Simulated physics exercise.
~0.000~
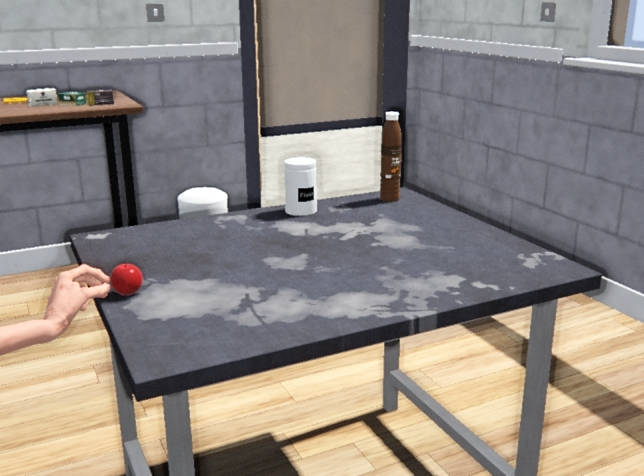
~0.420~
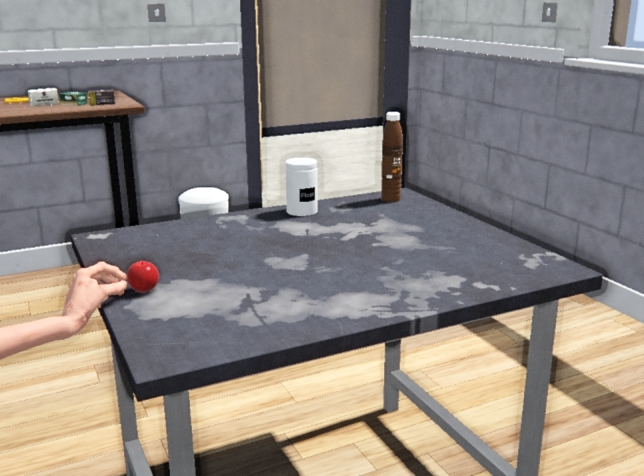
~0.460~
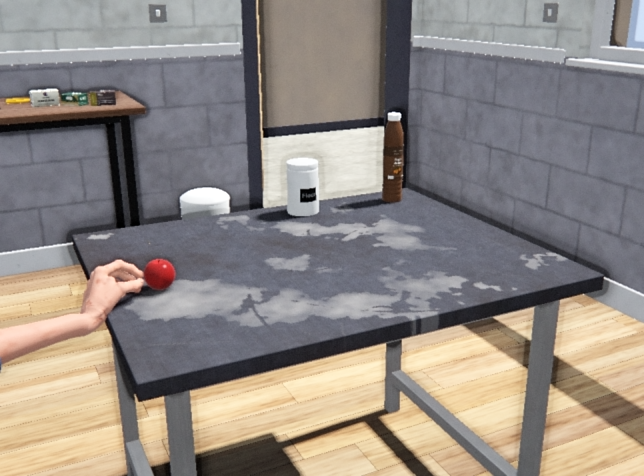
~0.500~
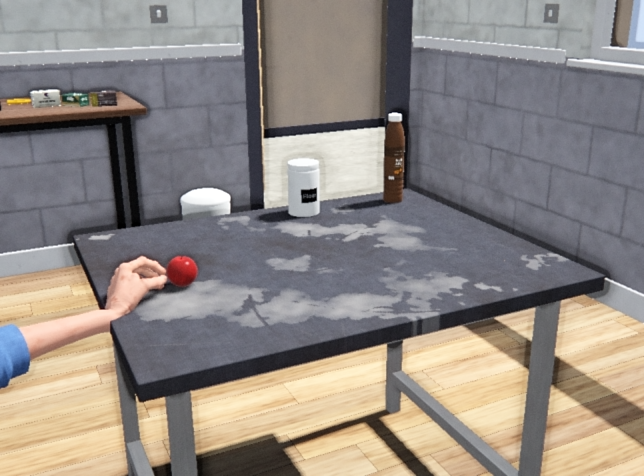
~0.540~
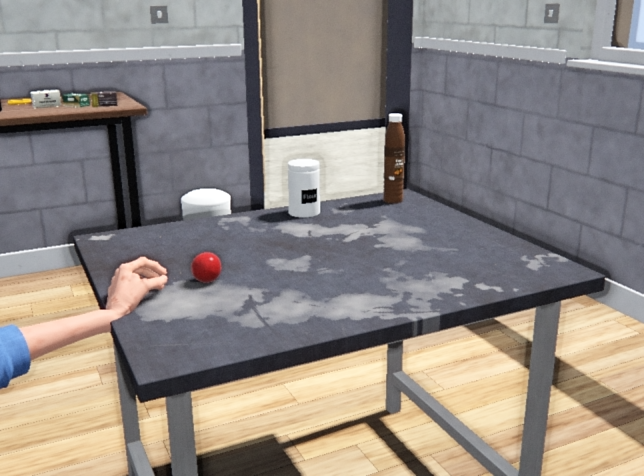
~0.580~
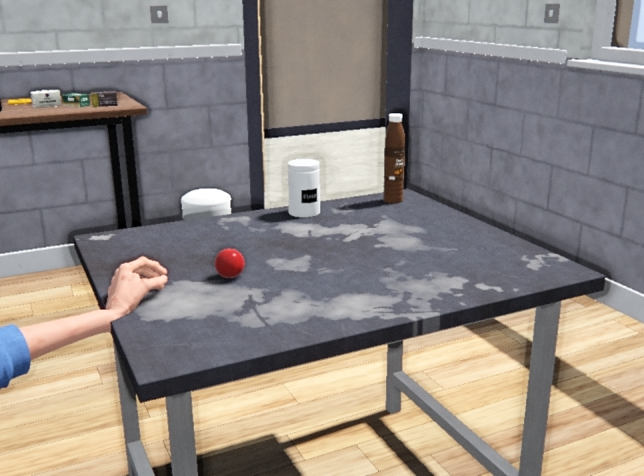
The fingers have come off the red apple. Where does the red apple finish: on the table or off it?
Off it.
Around 0.98 s, red apple displaced well along near (412, 232).
Around 1.38 s, red apple now off the table.
Finally (1.8 s), off the table, red apple.
